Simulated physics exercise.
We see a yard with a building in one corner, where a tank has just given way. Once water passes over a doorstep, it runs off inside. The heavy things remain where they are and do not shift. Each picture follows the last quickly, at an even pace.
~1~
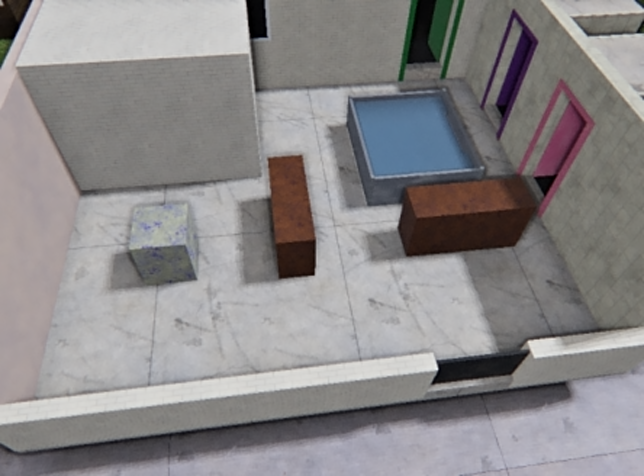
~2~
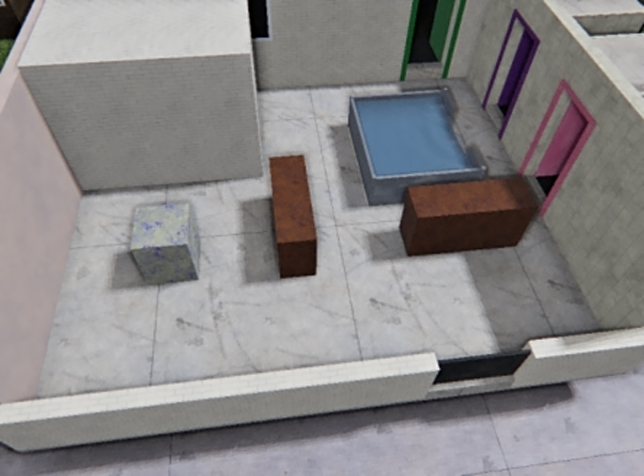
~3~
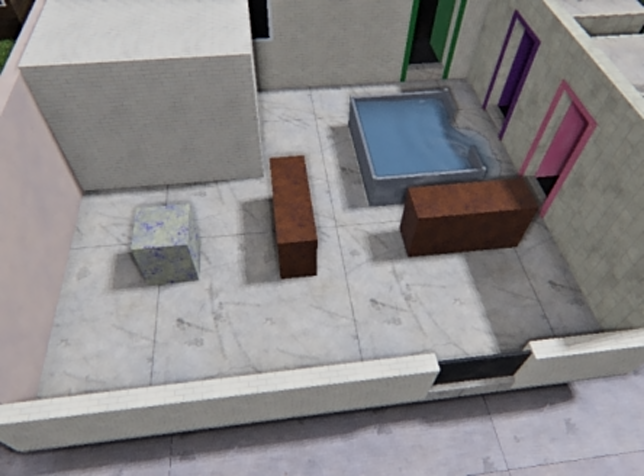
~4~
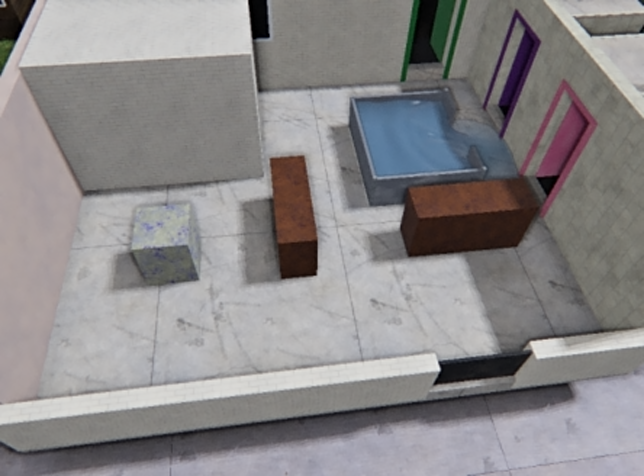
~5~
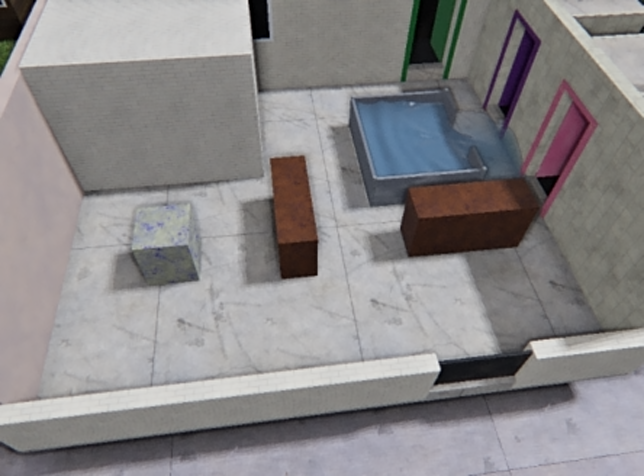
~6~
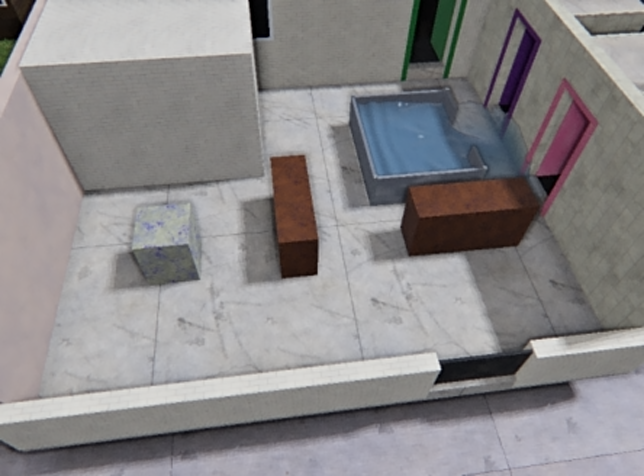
Walled yard with a corner building, an open tank of still water giving way on its right side and water pouring out.
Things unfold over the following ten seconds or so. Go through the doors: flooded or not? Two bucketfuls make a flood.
Pink door: Flooded. Green door: Not flooded. Purple door: Flooded.
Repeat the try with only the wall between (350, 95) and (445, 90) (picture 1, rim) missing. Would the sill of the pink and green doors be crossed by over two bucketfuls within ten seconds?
The pink one falls short; the green one exceeds it.
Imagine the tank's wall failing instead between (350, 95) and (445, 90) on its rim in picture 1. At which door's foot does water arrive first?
The door marked green.
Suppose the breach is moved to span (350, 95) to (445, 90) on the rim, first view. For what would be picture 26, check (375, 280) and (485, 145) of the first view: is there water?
Respectively: Parched and drenched.
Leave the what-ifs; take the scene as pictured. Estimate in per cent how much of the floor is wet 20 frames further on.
40 %, roughly.
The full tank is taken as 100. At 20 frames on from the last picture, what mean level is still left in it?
My reading is roughly 40 in a hundred.
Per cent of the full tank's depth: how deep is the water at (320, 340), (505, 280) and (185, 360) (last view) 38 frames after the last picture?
At the three places, in the order asked: Around 4, 2 and 2 per cent.
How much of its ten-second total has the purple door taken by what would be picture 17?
Something like 60 in a hundred.
A moment on, water covers 10 % of the floor; the pink door under two buckets in, the green door not reached, the purple door over two buckets in.
Next, water covers 20 % of the floor; the pink door over two buckets in, the green door wet at the sill, nothing in, the purple door far over two buckets in.
Then, water covers 40 % of the floor; the pink door far over two buckets in, the green door wet at the sill, nothing in, the purple door far over two buckets in.
Later, water covers 70 % of the floor; the pink door far over two buckets in, the green door wet at the sill, nothing in, the purple door far over two buckets in.
In the end, water covers 90 % of the floor; the pink door far over two buckets in, the green door wet at the sill, nothing in, the purple door far over two buckets in.
